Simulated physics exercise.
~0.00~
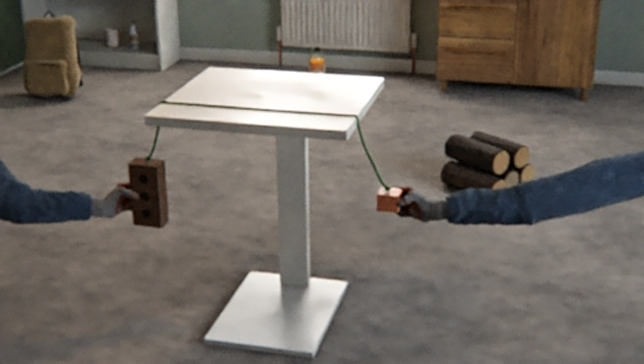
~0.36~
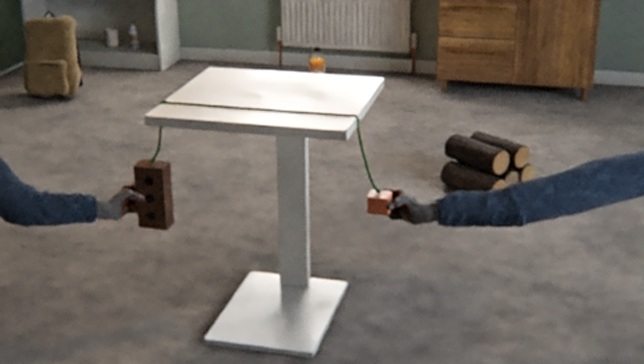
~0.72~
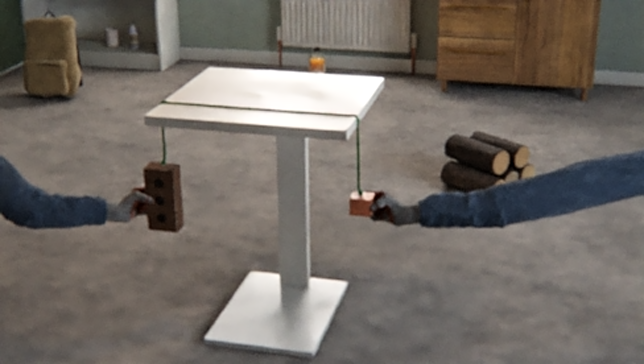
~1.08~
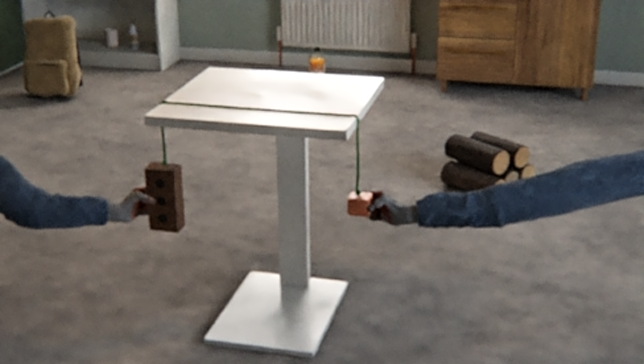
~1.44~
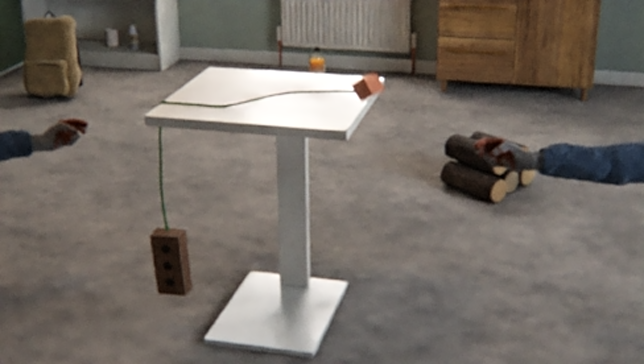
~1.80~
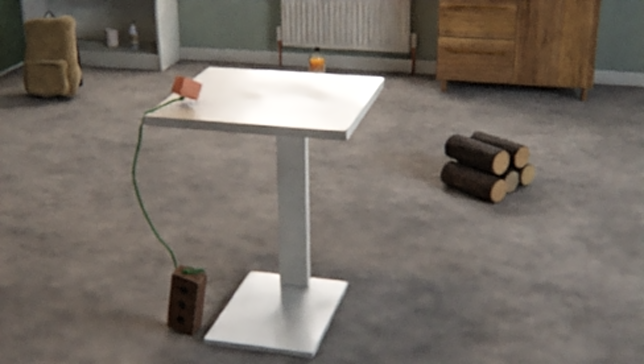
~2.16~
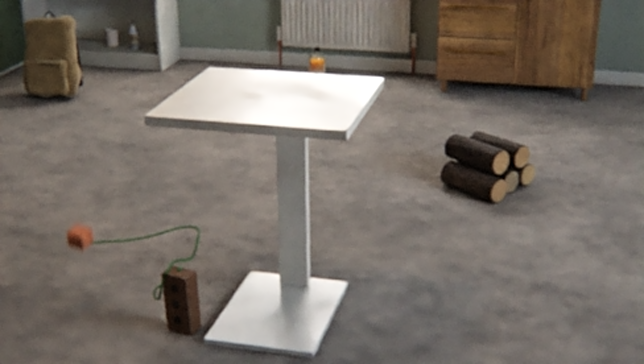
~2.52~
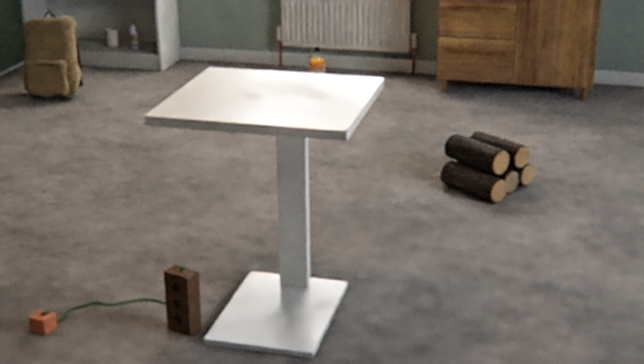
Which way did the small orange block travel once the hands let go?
It moved to the left, going up onto the top of the white stand, across it and off the left side to the floor.
